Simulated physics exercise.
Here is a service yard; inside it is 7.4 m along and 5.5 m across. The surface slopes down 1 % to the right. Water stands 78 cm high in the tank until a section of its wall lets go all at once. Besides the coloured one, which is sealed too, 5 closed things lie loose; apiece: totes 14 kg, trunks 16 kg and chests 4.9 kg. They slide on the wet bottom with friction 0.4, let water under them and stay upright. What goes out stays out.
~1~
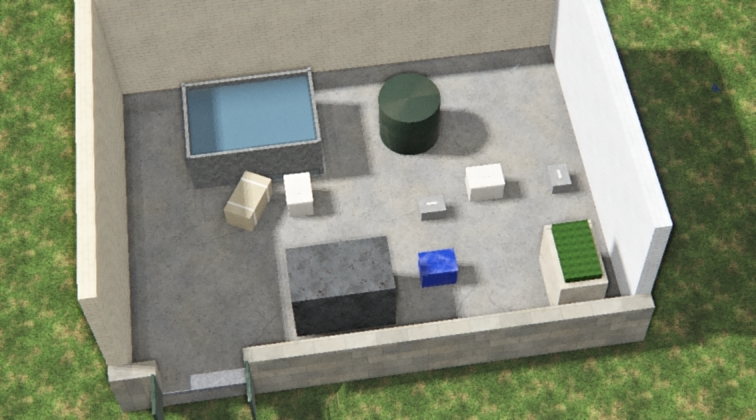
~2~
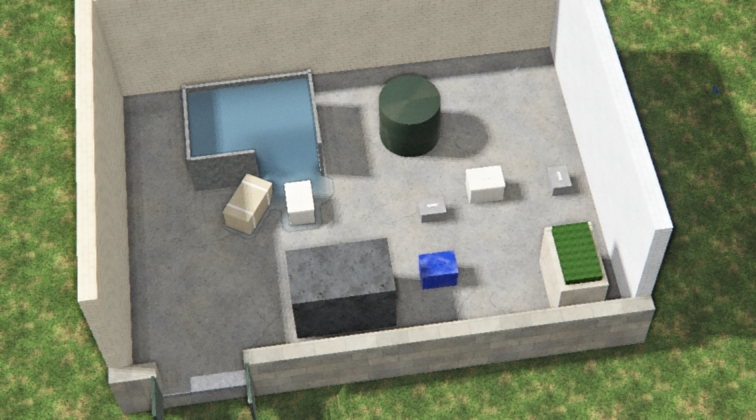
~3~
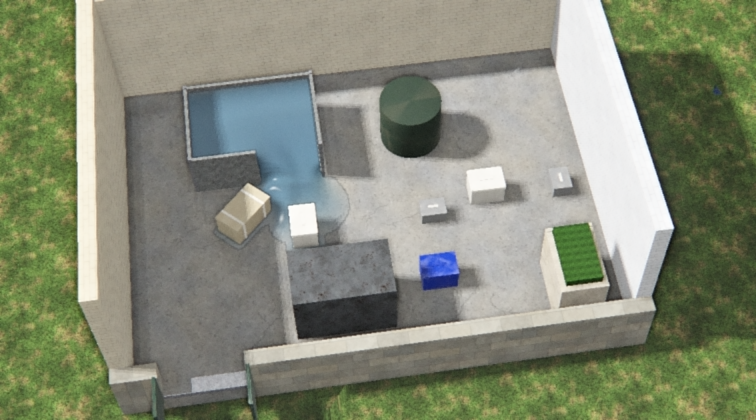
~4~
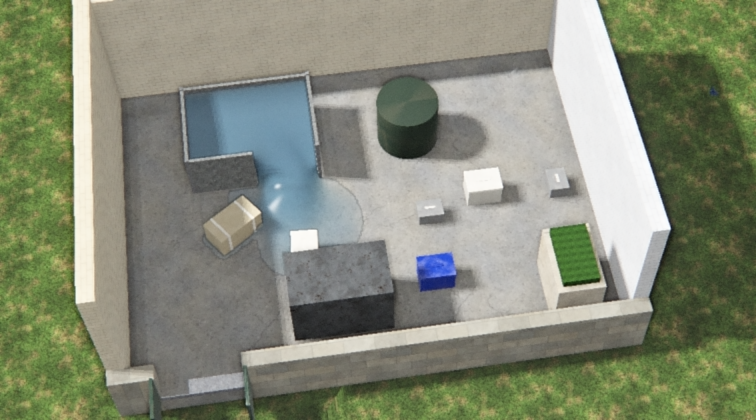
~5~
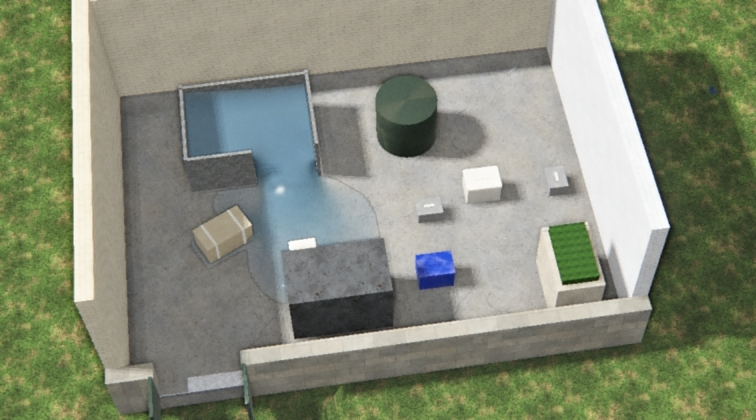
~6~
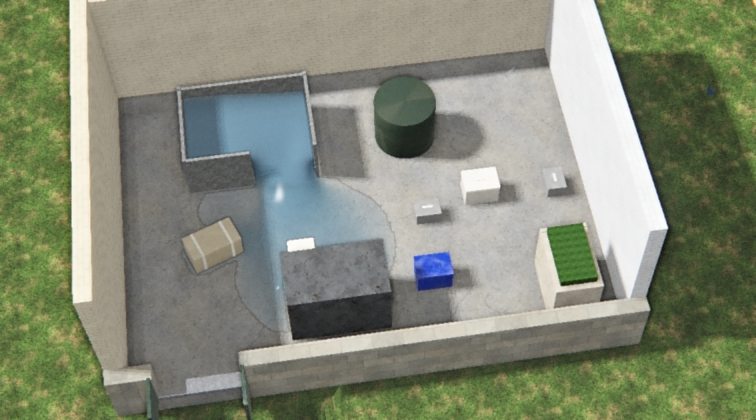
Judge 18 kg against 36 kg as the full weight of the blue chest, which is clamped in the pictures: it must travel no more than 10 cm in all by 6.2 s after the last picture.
I expect that neither weight holds it.
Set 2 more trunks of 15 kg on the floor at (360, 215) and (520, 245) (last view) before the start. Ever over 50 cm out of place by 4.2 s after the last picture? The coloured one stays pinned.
In turn: Over, over.
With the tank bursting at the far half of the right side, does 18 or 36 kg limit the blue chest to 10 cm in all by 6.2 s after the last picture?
In that case only the larger load is enough.
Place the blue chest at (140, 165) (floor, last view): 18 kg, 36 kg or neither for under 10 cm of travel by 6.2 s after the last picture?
The smaller is enough.
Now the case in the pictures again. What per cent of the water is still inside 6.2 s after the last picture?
About 80 per cent.
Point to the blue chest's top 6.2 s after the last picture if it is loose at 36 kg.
Around (473, 299).
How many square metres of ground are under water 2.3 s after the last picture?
Some 23 m2.
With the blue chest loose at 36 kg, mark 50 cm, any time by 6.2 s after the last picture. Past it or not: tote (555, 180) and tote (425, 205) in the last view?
In turn: Over, short of it.
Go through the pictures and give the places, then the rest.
The first frame shows the blue chest at (438, 262) rests on the ground; water covers 2.9 m2; 0 of 6 have shifted.
The second frame shows the blue chest at (438, 264) rests on the ground; 3.4 m2 under water; 1 of 6 have shifted.
The third frame shows the blue chest at (439, 264), on the bottom; 4.2 m2 under water; 2 of 6 have shifted.
The fourth frame shows the blue chest at (436, 266), on the bottom; water covers 5.5 m2; 2 of 6 have shifted.
The fifth frame shows the blue chest at (435, 264), on the bottom; water covers 6.9 m2; 2 of 6 have shifted.
The sixth frame shows the blue chest at (433, 265), on the bottom; water covers 7.9 m2; 2 of 6 have shifted.
Then, 0.6 s after the last picture the blue chest would be 35 cm from its start with 18 kg and 15 cm from its start with 36 kg; 9 cm of water round it then.
Then, 2.3 s after the last picture the blue chest would be 144 cm from its start with 18 kg and 101 cm from its start with 36 kg; 11 cm of water round it then.
Then, 4.2 s after the last picture the blue chest would be 83 cm from its start with 18 kg and 83 cm from its start with 36 kg; 7 cm of water round it then.
Then, 6.2 s after the last picture the blue chest would be 85 cm from its start with 18 kg and 83 cm from its start with 36 kg; 8 cm of water round it then.
